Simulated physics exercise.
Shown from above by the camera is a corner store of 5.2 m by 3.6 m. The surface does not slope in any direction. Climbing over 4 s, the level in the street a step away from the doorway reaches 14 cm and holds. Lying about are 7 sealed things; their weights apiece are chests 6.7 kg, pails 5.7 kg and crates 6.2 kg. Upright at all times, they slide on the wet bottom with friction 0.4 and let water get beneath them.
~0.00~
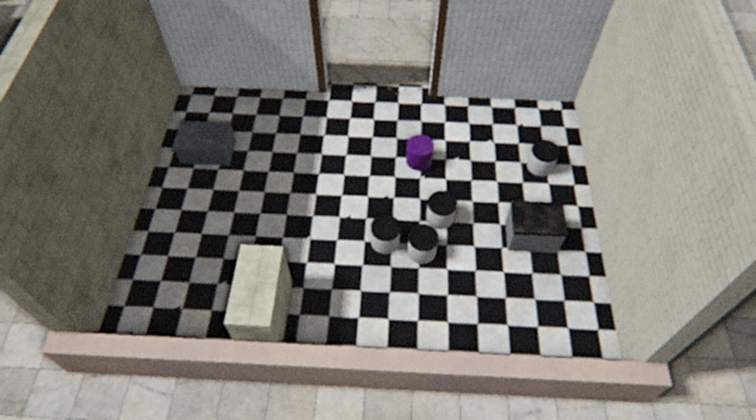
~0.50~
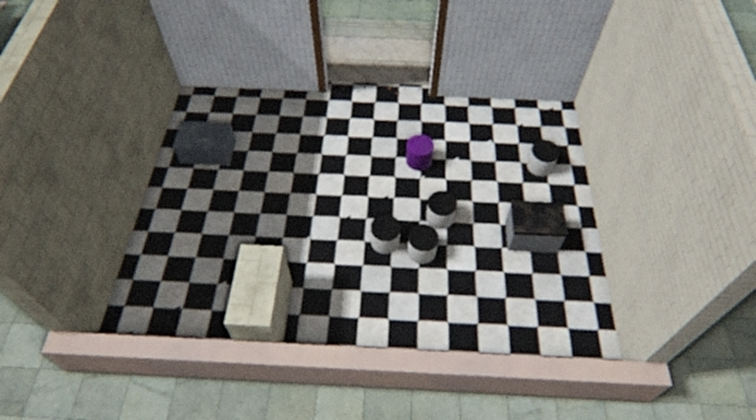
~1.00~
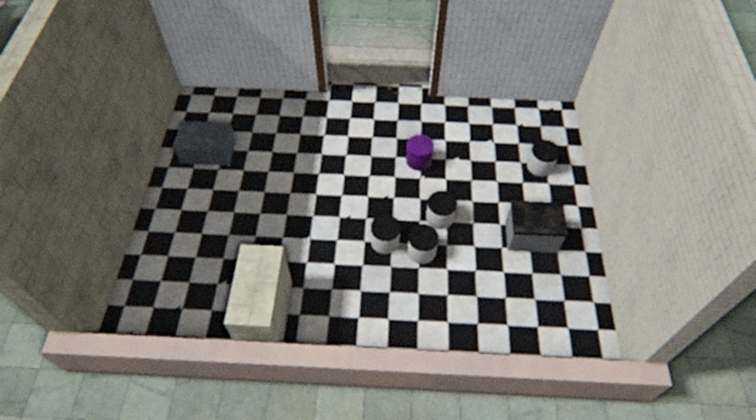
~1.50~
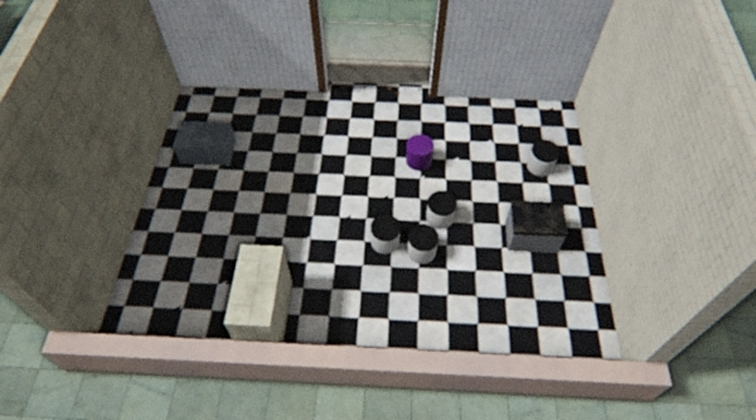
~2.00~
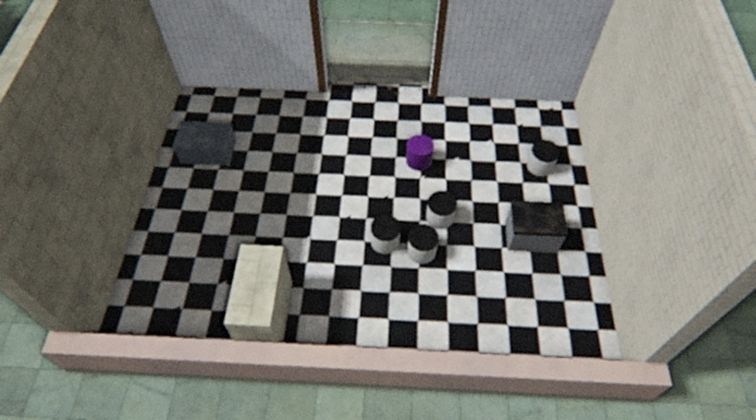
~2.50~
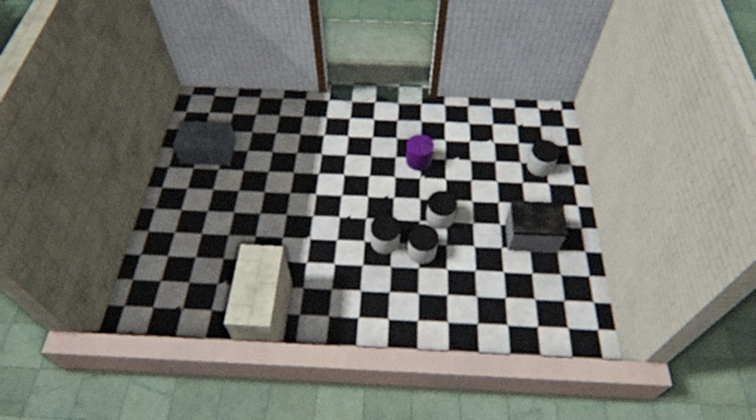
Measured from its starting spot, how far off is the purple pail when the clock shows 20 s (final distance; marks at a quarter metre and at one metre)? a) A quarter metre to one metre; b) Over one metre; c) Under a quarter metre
Option b: Over one metre.
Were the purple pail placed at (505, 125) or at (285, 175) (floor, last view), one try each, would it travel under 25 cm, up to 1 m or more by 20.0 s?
Try one - it is pushed slightly; try two - it is pushed slightly.
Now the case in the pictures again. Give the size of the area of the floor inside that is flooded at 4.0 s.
Wet area: Approx. 2.5 m2.
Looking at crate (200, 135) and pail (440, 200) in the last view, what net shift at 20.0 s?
In that order: 120 cm, 150 cm.
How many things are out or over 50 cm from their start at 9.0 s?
By then the count is 2.
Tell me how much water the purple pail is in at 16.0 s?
I'd say around 9 cm.
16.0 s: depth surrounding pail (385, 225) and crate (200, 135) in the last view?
Depths: Near 7 cm, then near 5 cm.
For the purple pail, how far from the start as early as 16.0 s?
Around 120 cm from the start by that time.
After 4.0 s the purple pail is near (420, 145), 0.0 m from its start, aground; 0 afloat.
After 9.0 s the purple pail is near (438, 179), 0.5 m from its start, aground; 0 afloat.
After 16.0 s the purple pail is near (377, 218), 1.1 m from its start, afloat; 6 afloat.
After 20.0 s the purple pail is near (303, 277), 2.1 m from its start, afloat; 6 afloat.
